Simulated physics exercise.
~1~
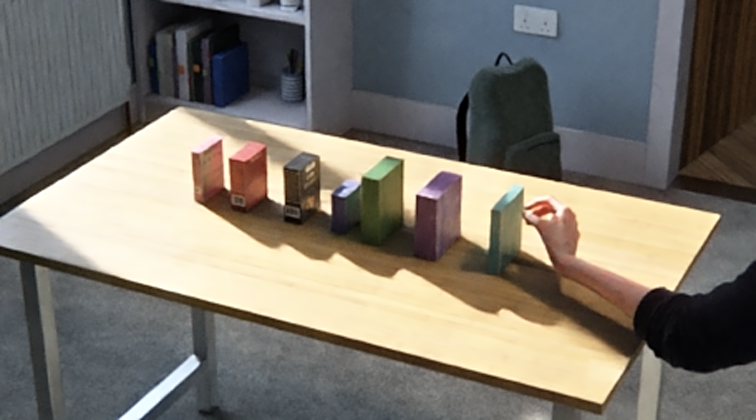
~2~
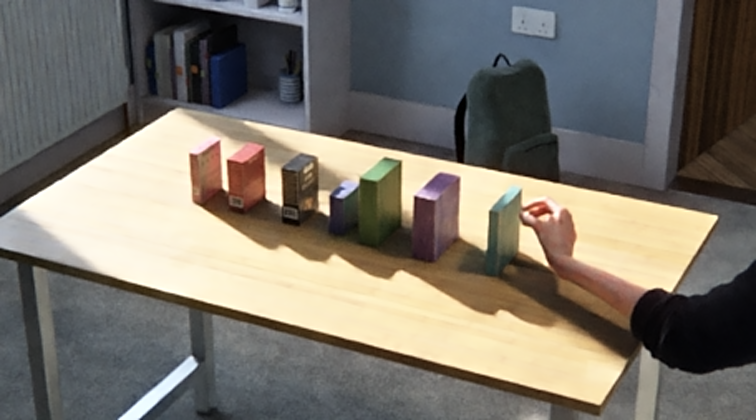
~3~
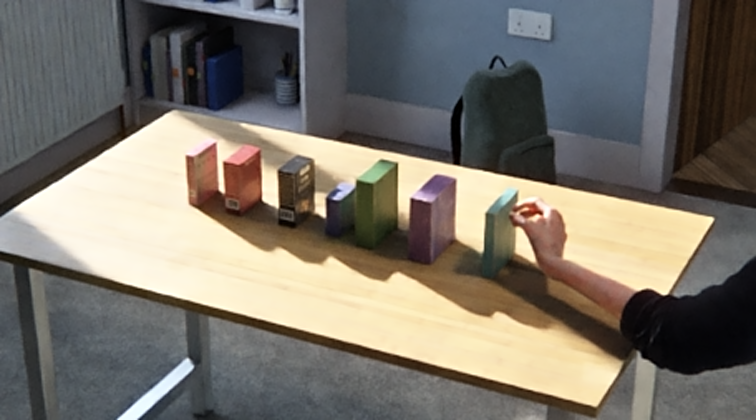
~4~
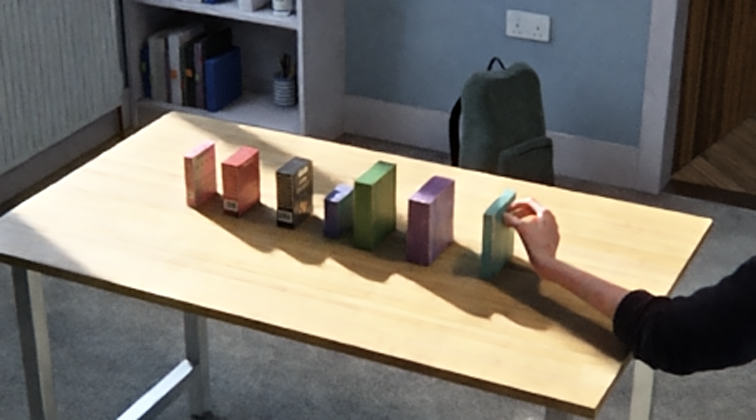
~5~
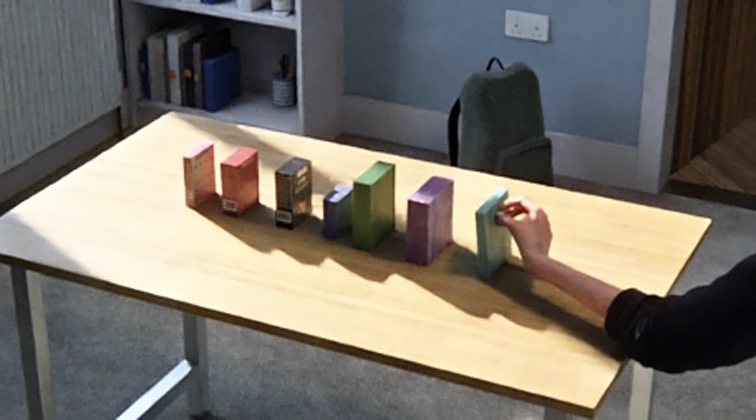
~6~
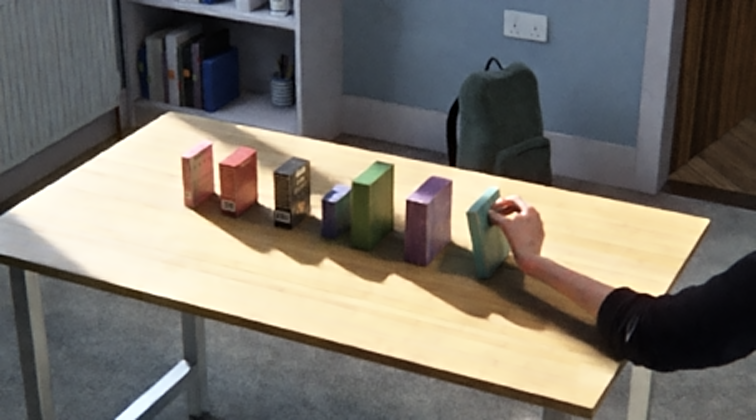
The footage shows a row of upright, differently coloured flat objects on a wooden table, with a hand touching the turquoise one at the right end; the hand then pushes it, and it leans slightly left toward the purple block.
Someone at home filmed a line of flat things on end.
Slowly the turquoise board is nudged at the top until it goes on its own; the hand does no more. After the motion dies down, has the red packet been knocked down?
Stays vertical.
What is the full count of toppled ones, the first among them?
That makes 1 altogether.
Then, 0.20 s past the last view, turquoise board 51° over.
Then, 0.40 s past the last view, turquoise board 90° over.
Then, 0.50 s past the last view, red packet resting near (239, 182).
Finally, all 5 still in place. Final places as the last picture's camera would see them, red packet near (239, 182).
